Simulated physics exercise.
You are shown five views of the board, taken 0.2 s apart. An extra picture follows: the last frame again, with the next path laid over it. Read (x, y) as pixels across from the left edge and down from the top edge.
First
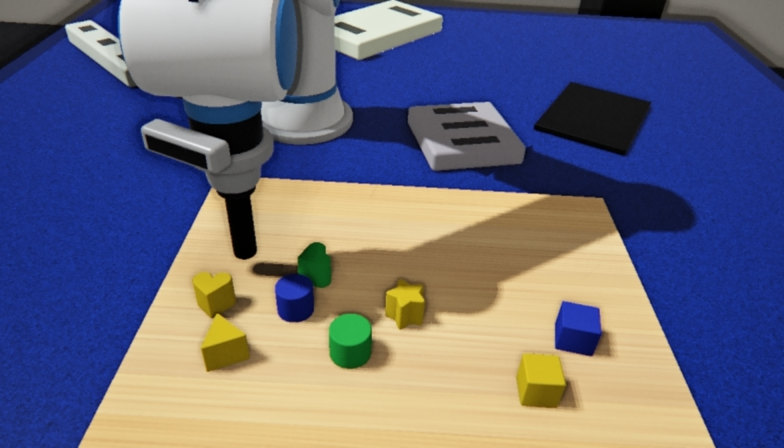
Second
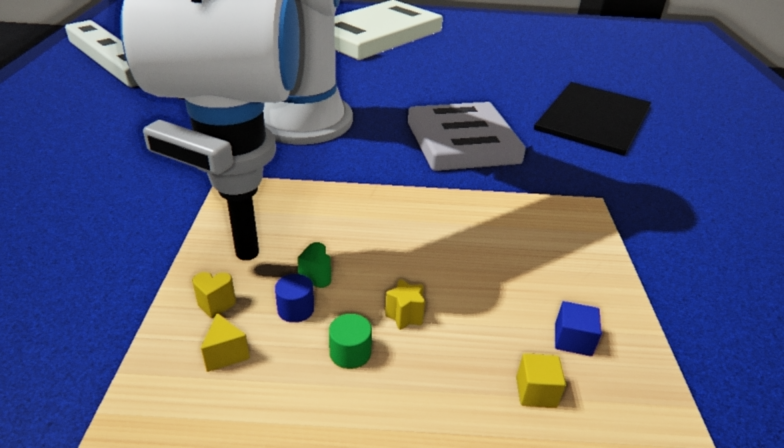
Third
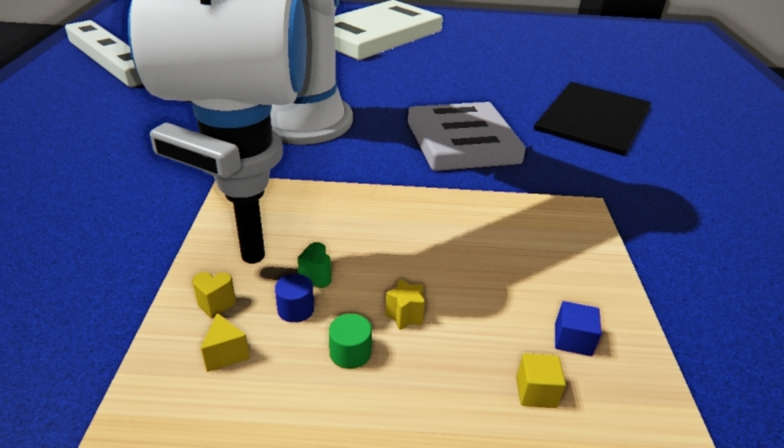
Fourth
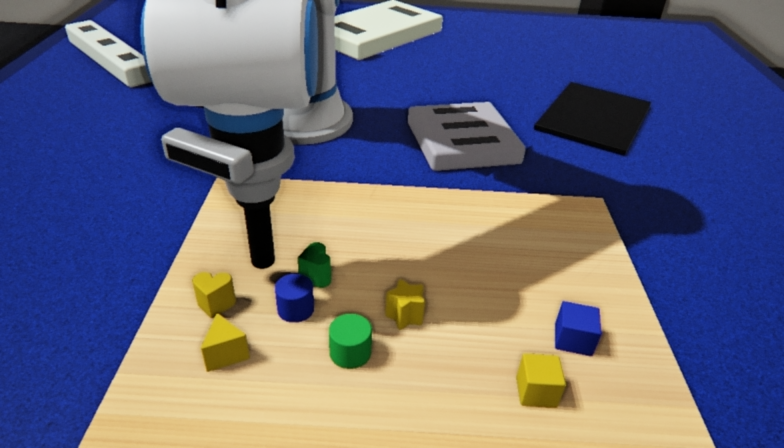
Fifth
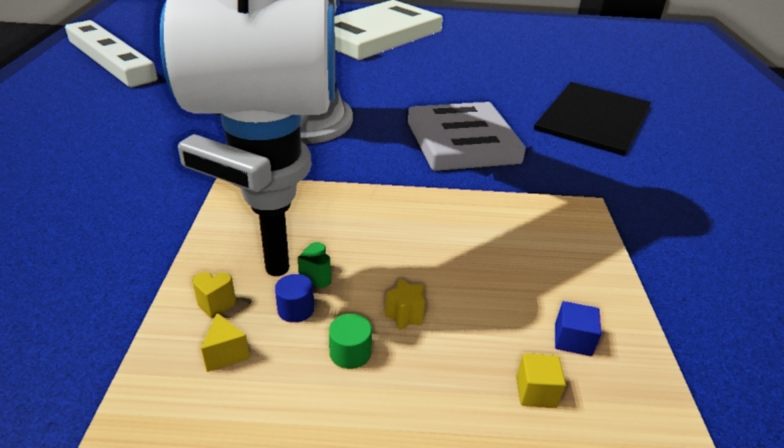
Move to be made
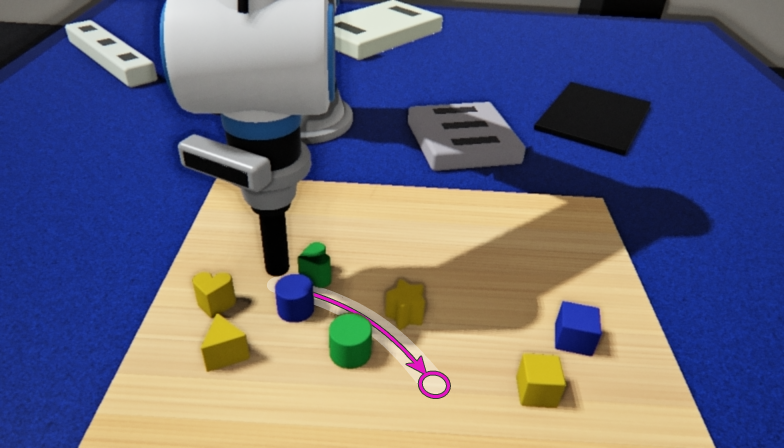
A white robot arm with a black stick slides slowly rightward and slightly nearer over a wooden board on a blue surface, seen from a fixed, raised view. Yellow heart and triangle blocks sit at left, a blue cylinder, green heart, green cylinder and yellow star near the middle, blue and yellow cubes at right. The stick closes in on the blue cylinder, its shadow shifting, while every block stays still.
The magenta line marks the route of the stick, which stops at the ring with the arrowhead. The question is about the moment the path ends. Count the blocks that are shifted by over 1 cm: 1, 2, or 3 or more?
This push will displace one block.
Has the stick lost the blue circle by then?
Final answer: Yes.
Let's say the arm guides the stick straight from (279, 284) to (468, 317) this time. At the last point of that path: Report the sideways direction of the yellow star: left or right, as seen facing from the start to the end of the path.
It moves right.
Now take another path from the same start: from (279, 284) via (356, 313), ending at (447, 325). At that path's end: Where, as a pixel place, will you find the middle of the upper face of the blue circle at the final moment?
The spot you're after is about (307, 302) in the image.
Path on the board, from (279, 284) by way of (337, 304) and (389, 336) to (434, 385).
The first path, step by step. One third of the way, stick (338, 290); blue circle (303, 293).
Two thirds of the way, stick (392, 323); blue circle (303, 293).
At the end, stick (436, 370); blue circle (303, 293); green heart block in place.
